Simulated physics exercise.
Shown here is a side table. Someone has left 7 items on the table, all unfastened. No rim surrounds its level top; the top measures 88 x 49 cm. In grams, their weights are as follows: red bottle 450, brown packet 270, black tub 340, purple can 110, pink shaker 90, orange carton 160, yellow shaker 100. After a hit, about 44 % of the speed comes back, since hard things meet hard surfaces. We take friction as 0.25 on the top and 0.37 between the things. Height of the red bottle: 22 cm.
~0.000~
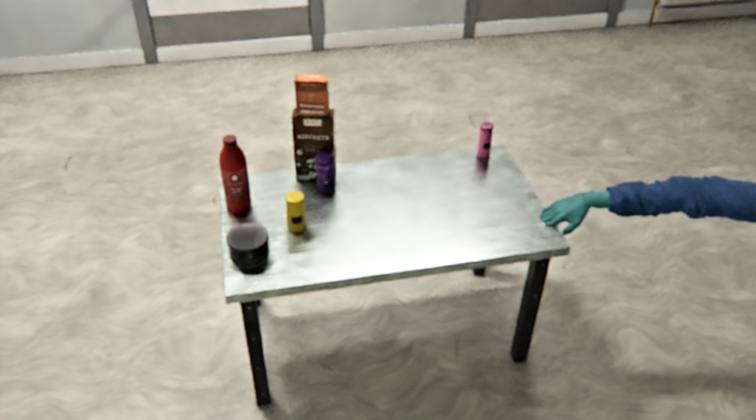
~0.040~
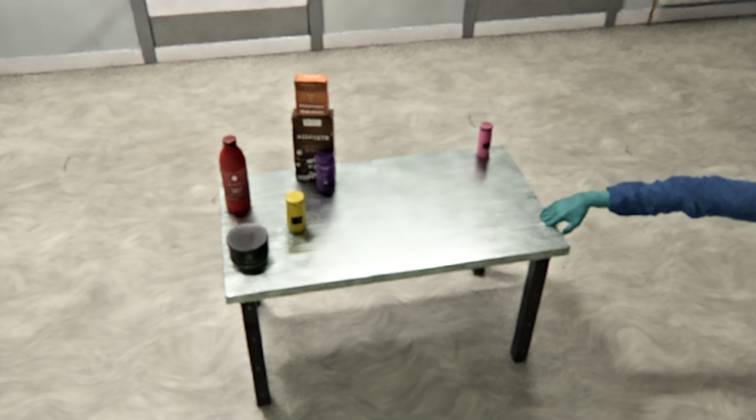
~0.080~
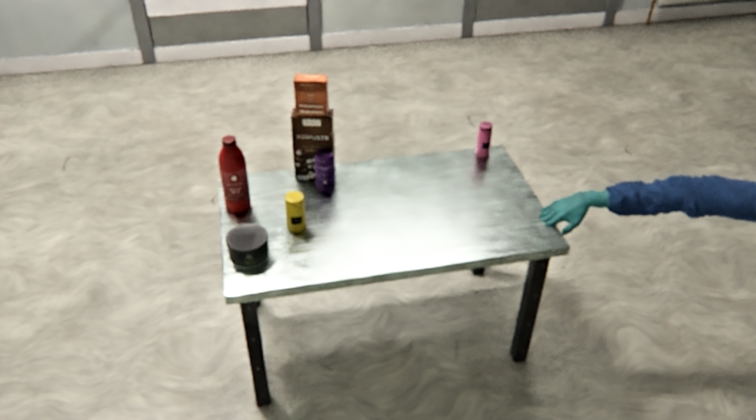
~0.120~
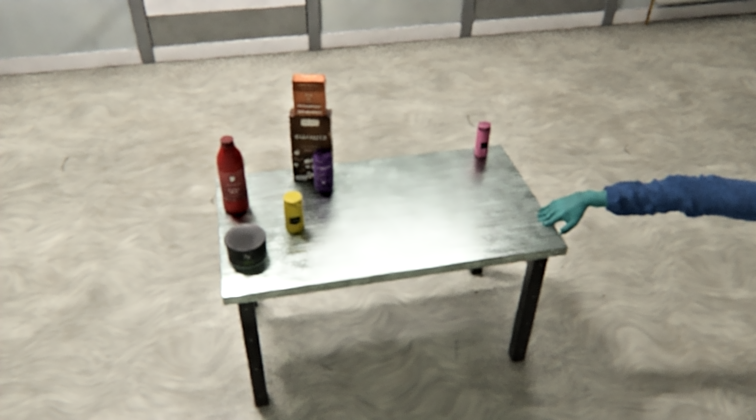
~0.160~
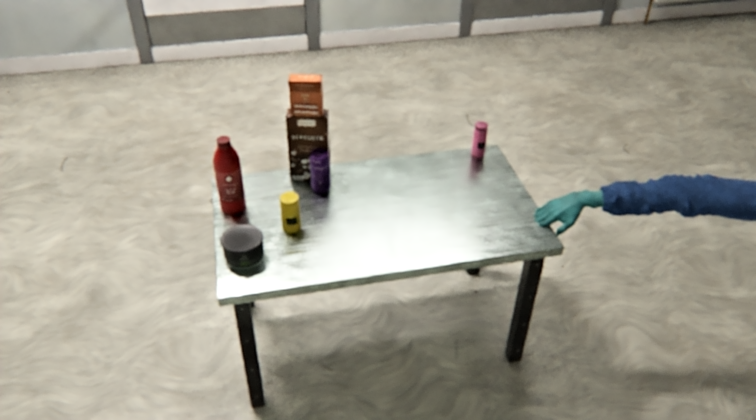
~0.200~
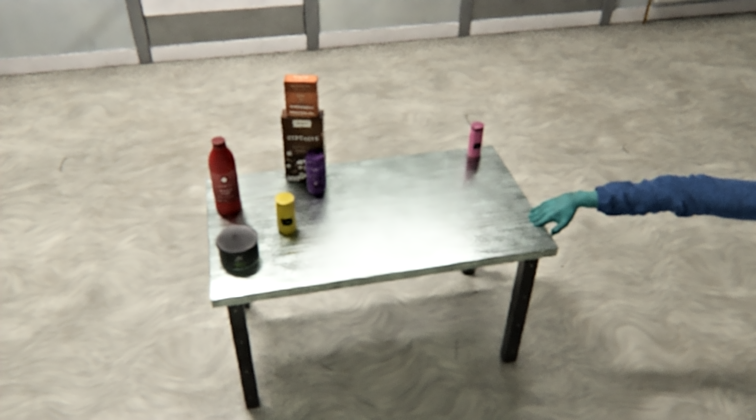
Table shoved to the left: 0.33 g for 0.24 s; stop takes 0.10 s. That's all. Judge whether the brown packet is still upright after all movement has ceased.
It is upright after all.
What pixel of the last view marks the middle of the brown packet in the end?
Near (258, 152).
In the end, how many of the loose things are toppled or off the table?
0.
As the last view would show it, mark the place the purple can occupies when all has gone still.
Resting point, approx. (268, 178) px.
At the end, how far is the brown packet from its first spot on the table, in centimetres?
About 3 cm.
Around 0.40 s, table along by 13 cm.
Around 0.50 s, table along by 13 cm; brown packet shifted 2 cm near (259, 152); orange carton shifted 2 cm; yellow shaker shifted 2 cm.
Finally (1.2 s), all 7 still in place (within 5 cm). Final places as that camera would see them, brown packet near (258, 152).
